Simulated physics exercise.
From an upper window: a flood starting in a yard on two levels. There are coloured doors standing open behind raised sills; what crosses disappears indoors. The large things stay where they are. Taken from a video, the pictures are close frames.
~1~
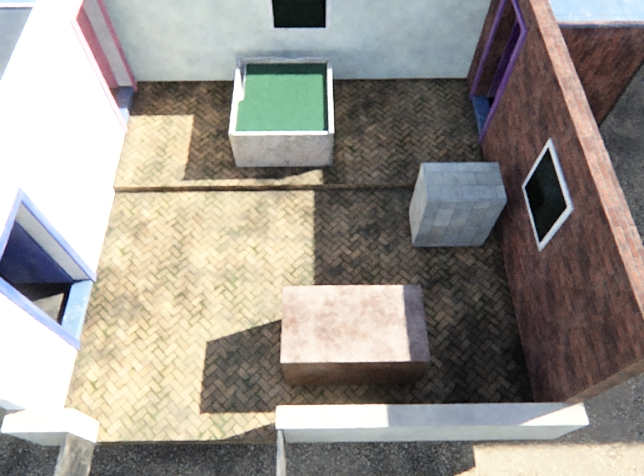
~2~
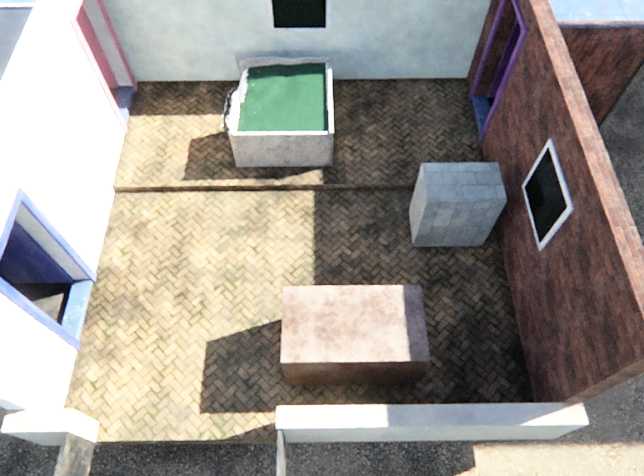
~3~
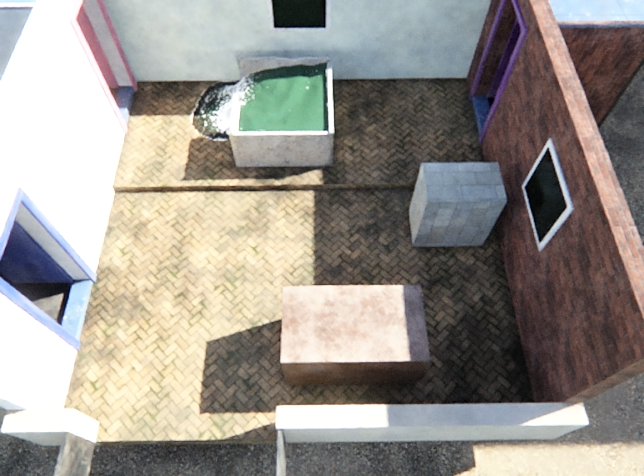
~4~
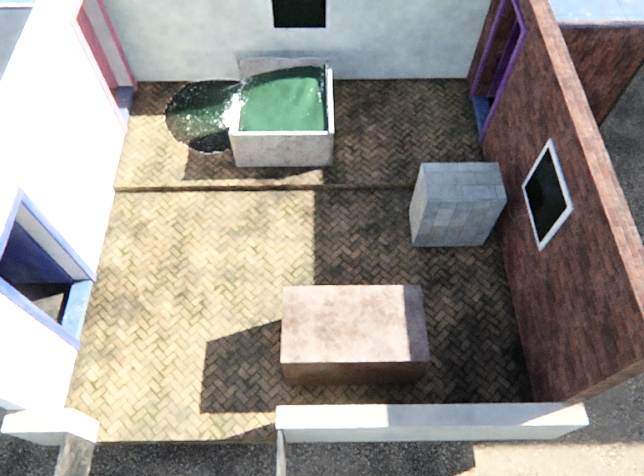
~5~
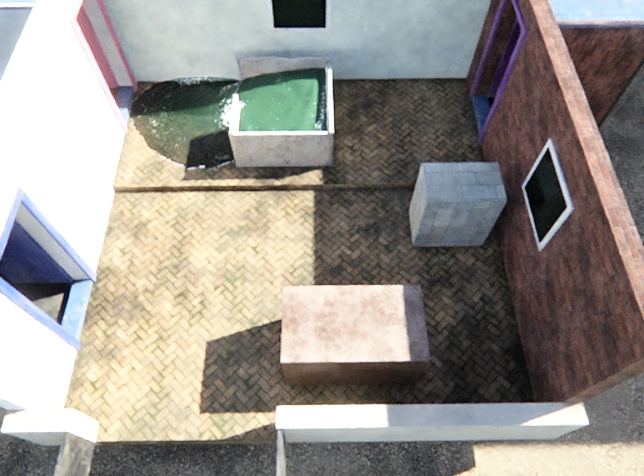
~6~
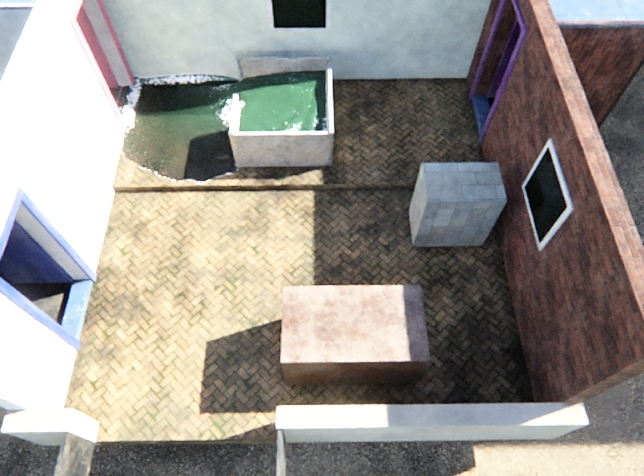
In a walled yard on two levels, green water burst out of the left side of a raised tank and spread leftward across the upper paving, reaching close to the white wall.
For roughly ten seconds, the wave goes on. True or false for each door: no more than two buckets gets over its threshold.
The blue door - true; the purple door - true; the pink door - false.
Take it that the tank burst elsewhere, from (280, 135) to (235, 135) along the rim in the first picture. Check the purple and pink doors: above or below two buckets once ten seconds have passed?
Result - purple door does not reach it, pink door does not reach it.
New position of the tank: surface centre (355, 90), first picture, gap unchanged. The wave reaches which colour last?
Bringing up the rear is the purple-painted one.
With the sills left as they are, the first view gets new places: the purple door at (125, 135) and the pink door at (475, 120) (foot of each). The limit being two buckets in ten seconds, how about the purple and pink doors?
Purple door tops the mark, pink door falls short.
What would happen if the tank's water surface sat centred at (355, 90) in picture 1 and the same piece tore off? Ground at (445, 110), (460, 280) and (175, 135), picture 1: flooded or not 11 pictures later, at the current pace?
As listed: No water, not flooded, wet.
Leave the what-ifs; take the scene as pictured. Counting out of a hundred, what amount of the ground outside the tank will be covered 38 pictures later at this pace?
It comes to 50 per cent.
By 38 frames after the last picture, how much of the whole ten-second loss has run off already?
Estimated share: Close to 65 %.
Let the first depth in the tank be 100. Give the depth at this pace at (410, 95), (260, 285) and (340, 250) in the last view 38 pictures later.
In order: Roughly 0, 2 and 0 in a hundred.
A moment on, water covers 15 % of the floor; the blue door not reached, the purple door not reached, the pink door over two buckets in.
Next, water covers 20 % of the floor; the blue door wet at the sill, nothing in, the purple door not reached, the pink door far over two buckets in.
Then, water covers 40 % of the floor; the blue door wet at the sill, nothing in, the purple door not reached, the pink door far over two buckets in.
Later, water covers 50 % of the floor; the blue door wet at the sill, nothing in, the purple door not reached, the pink door far over two buckets in.
In the end, water covers 50 % of the floor; the blue door wet at the sill, nothing in, the purple door wet at the sill, nothing in, the pink door far over two buckets in.
